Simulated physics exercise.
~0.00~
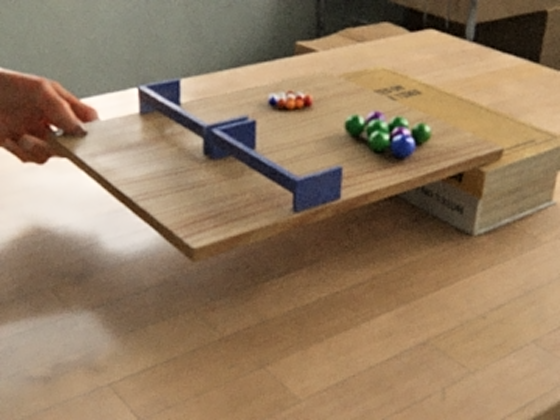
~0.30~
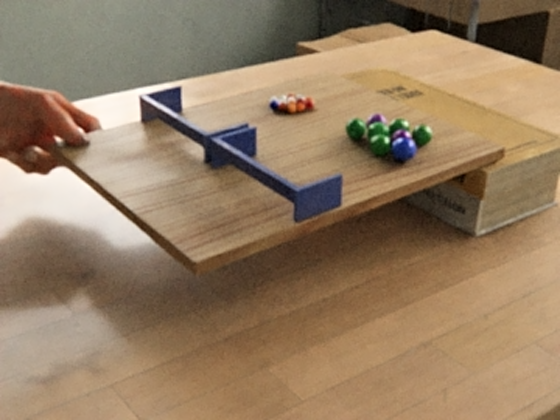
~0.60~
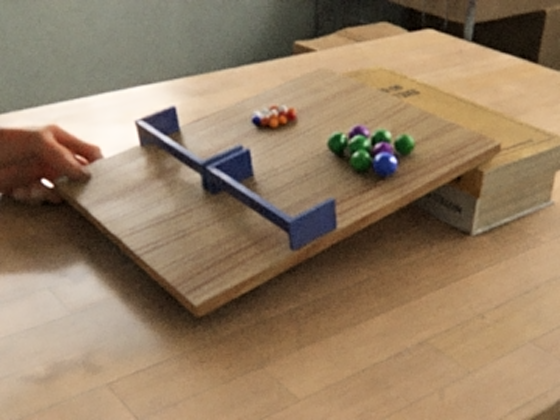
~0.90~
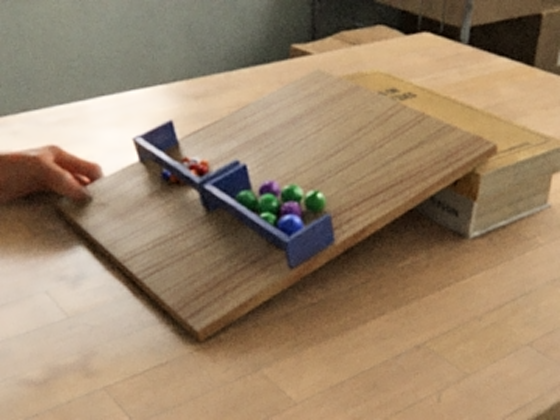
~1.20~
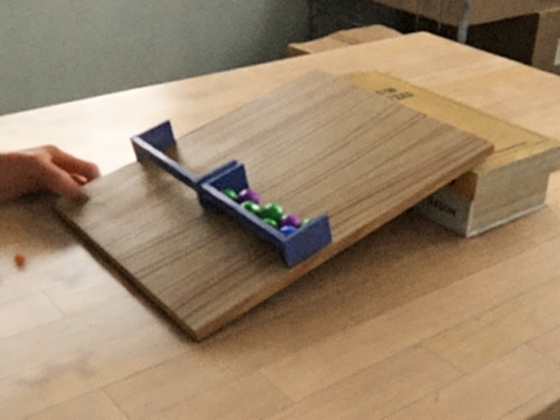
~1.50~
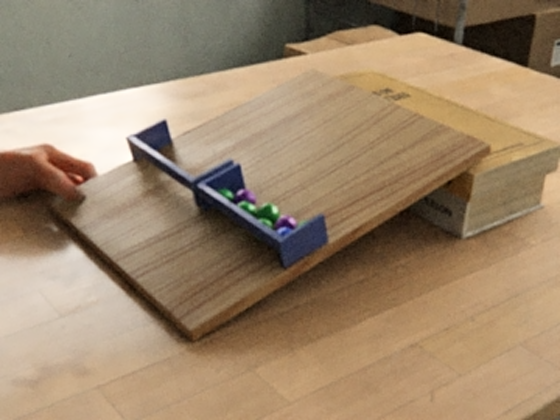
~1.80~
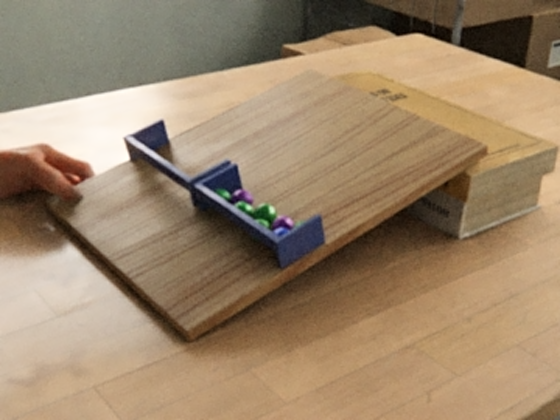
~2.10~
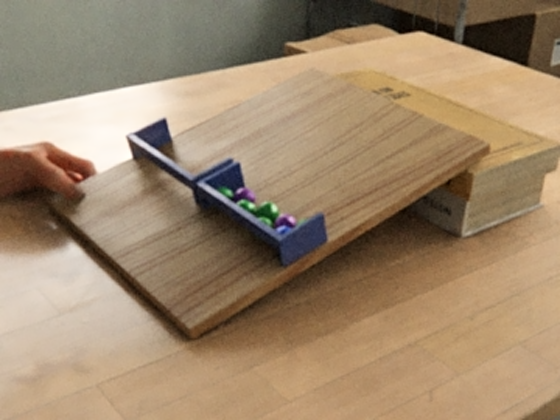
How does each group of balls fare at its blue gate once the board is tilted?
The larger green, purple and blue balls are stopped by the near gate and stay gathered behind it. The smaller balls slip under the far gate and roll away.
